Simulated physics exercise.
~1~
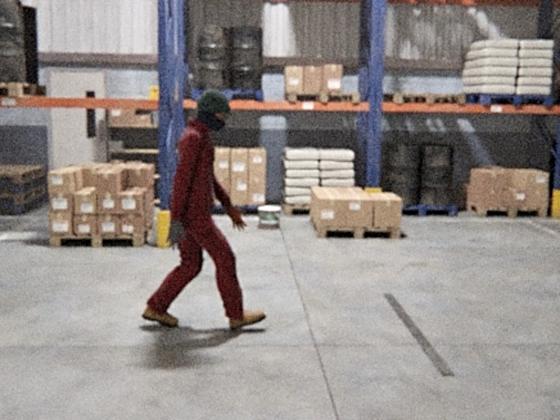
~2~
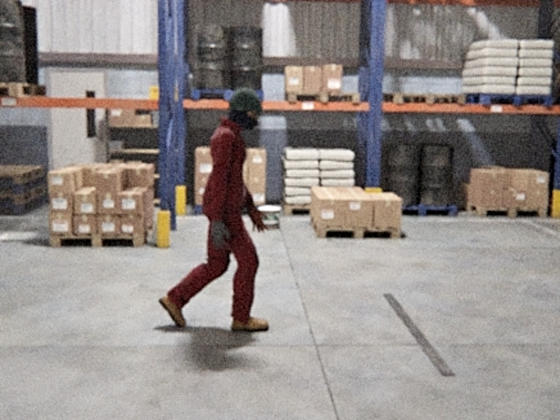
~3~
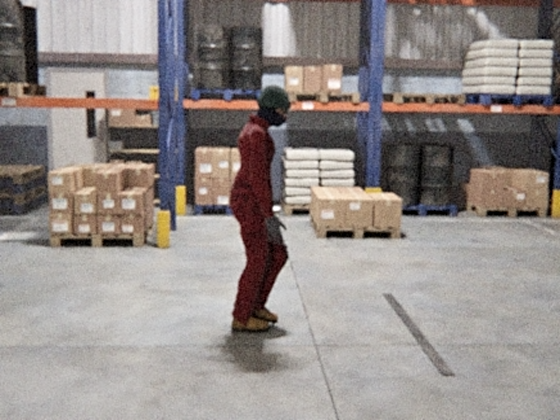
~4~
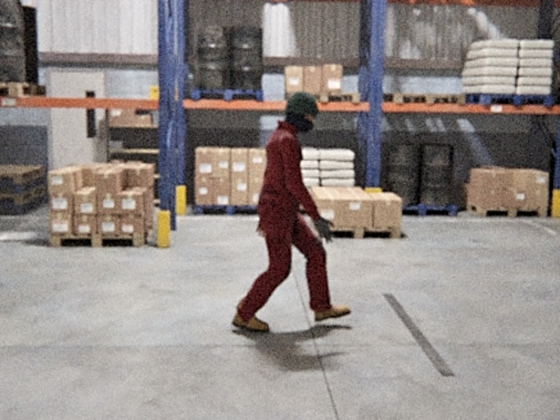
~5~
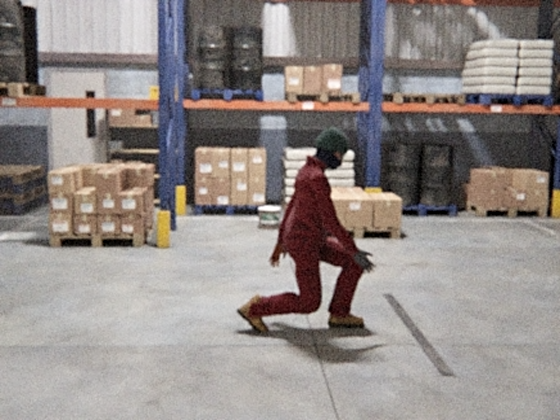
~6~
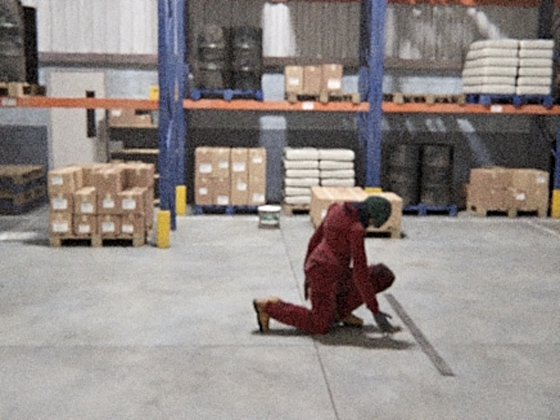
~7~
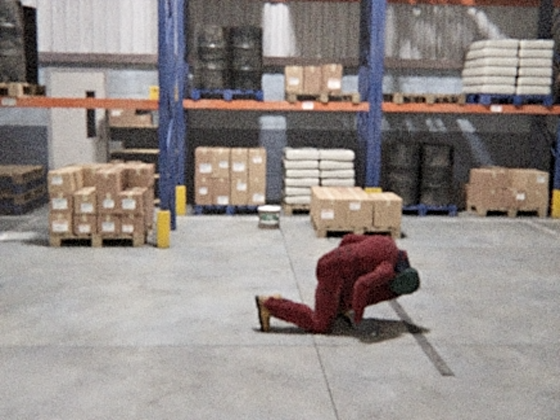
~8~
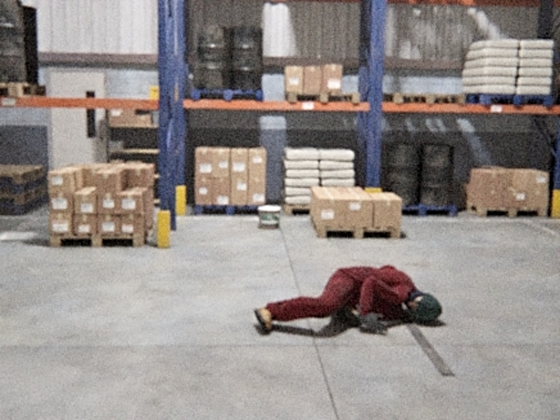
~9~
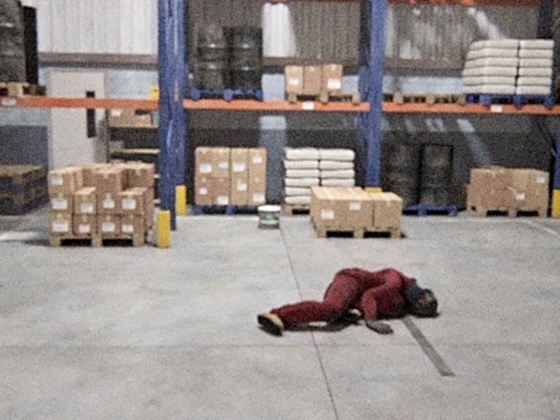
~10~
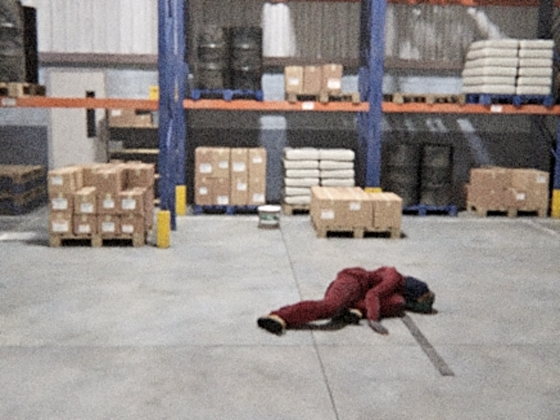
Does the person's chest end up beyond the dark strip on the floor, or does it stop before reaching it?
The person's chest stops before the dark strip, though the head comes to rest past it.
